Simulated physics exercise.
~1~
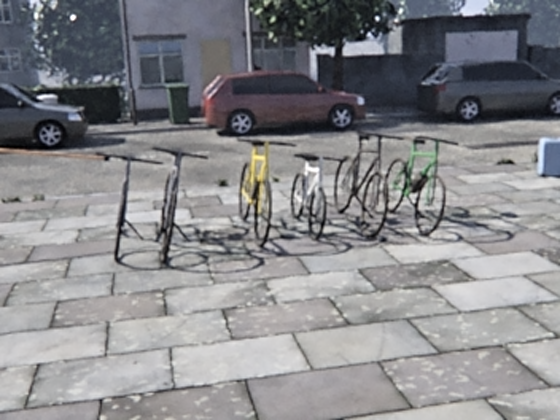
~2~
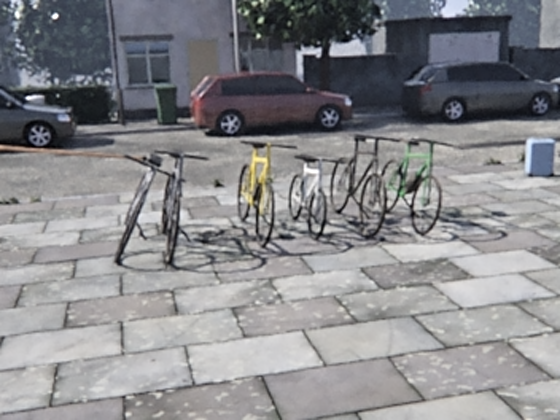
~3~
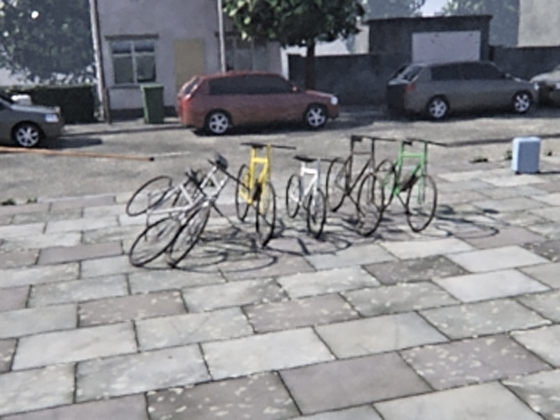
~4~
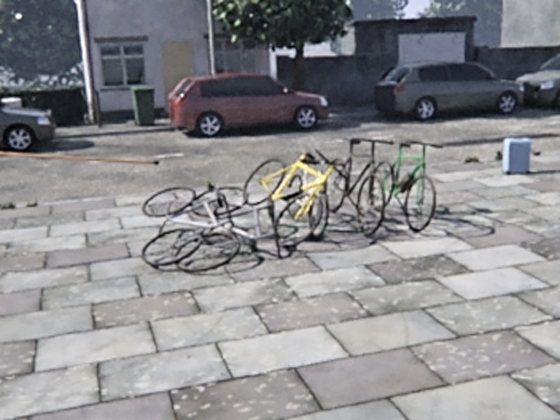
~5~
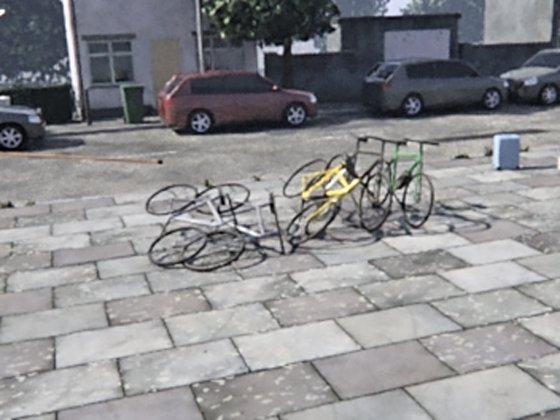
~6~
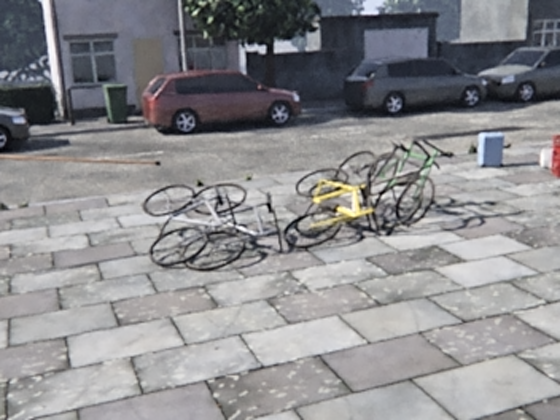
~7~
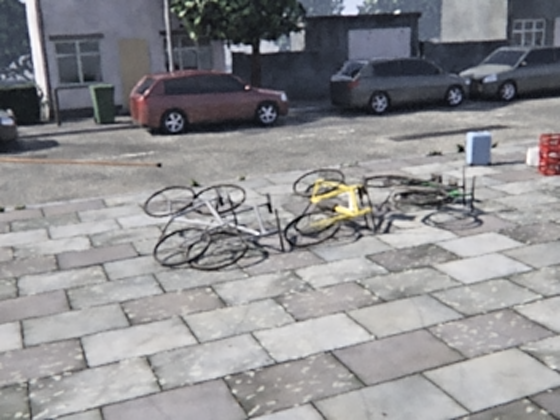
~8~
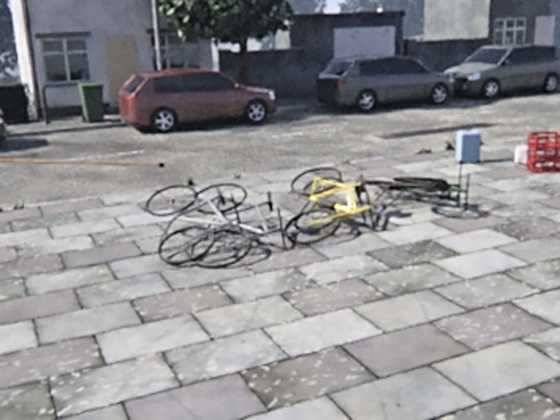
On a paved square, a row of six bicycles topples left to right until all lie fallen.
